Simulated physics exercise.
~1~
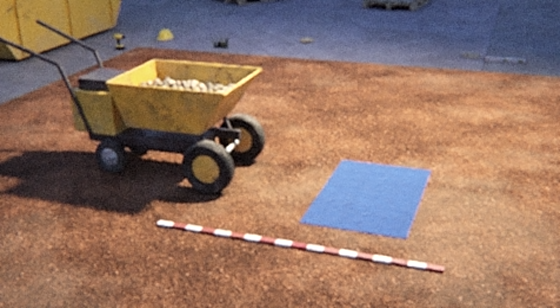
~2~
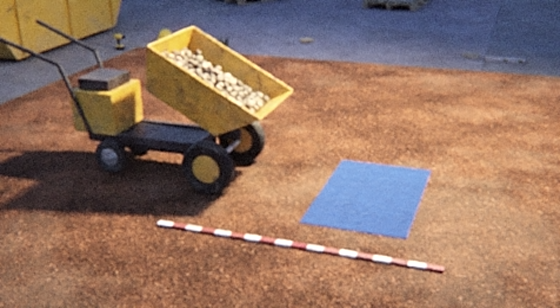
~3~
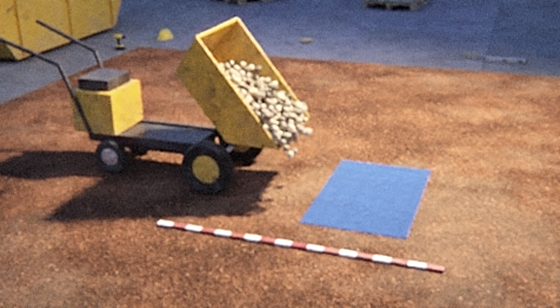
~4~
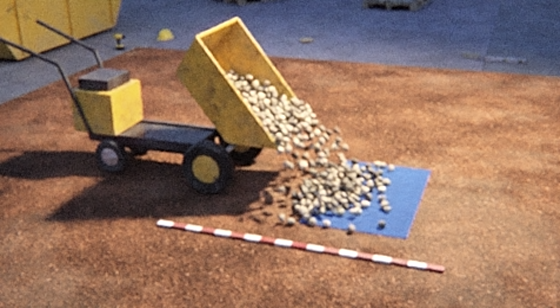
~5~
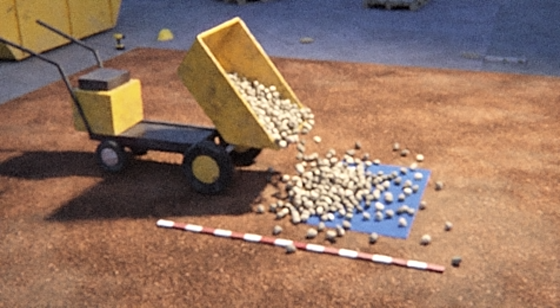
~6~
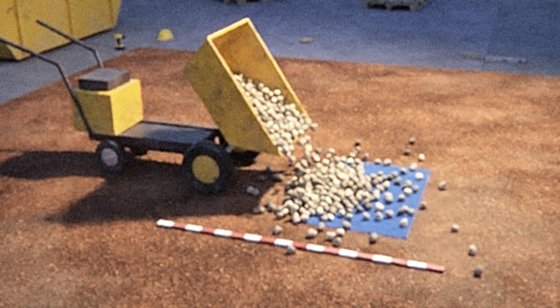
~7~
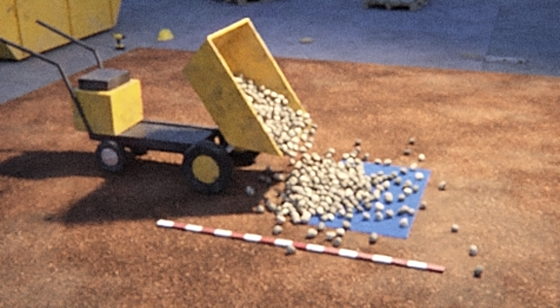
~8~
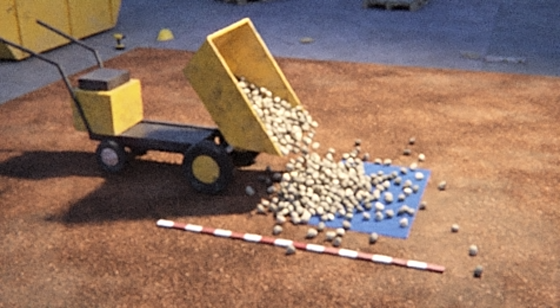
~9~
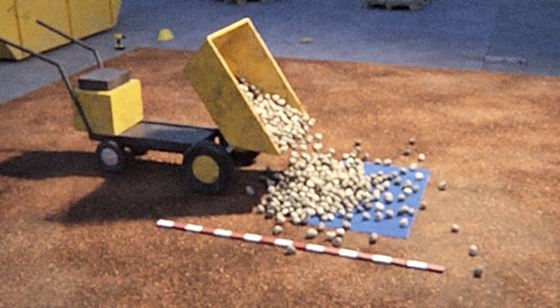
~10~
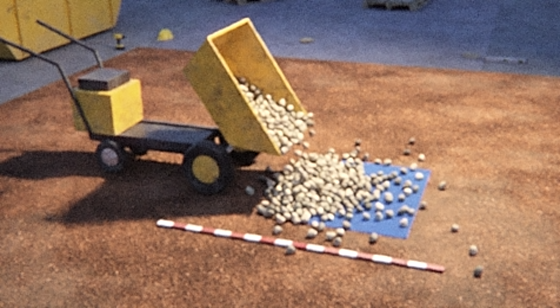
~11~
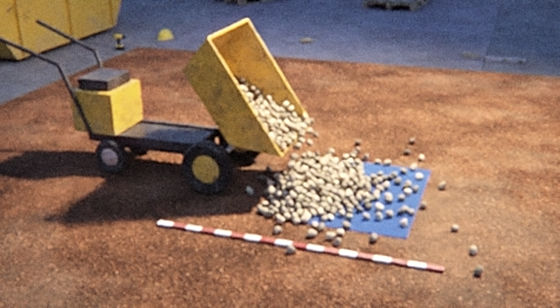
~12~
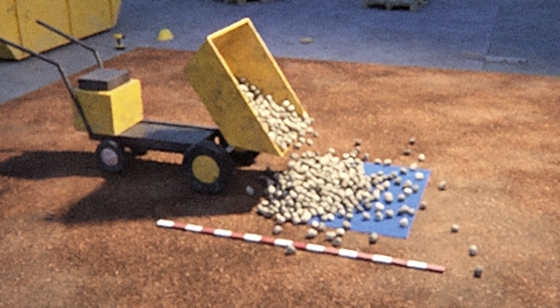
A yellow motor barrow tipped its skip steeply to the right and pale round stones poured onto the ground and a blue sheet, a few rolling past a striped pole, until the skip stayed raised, still partly full, above a spread-out heap.
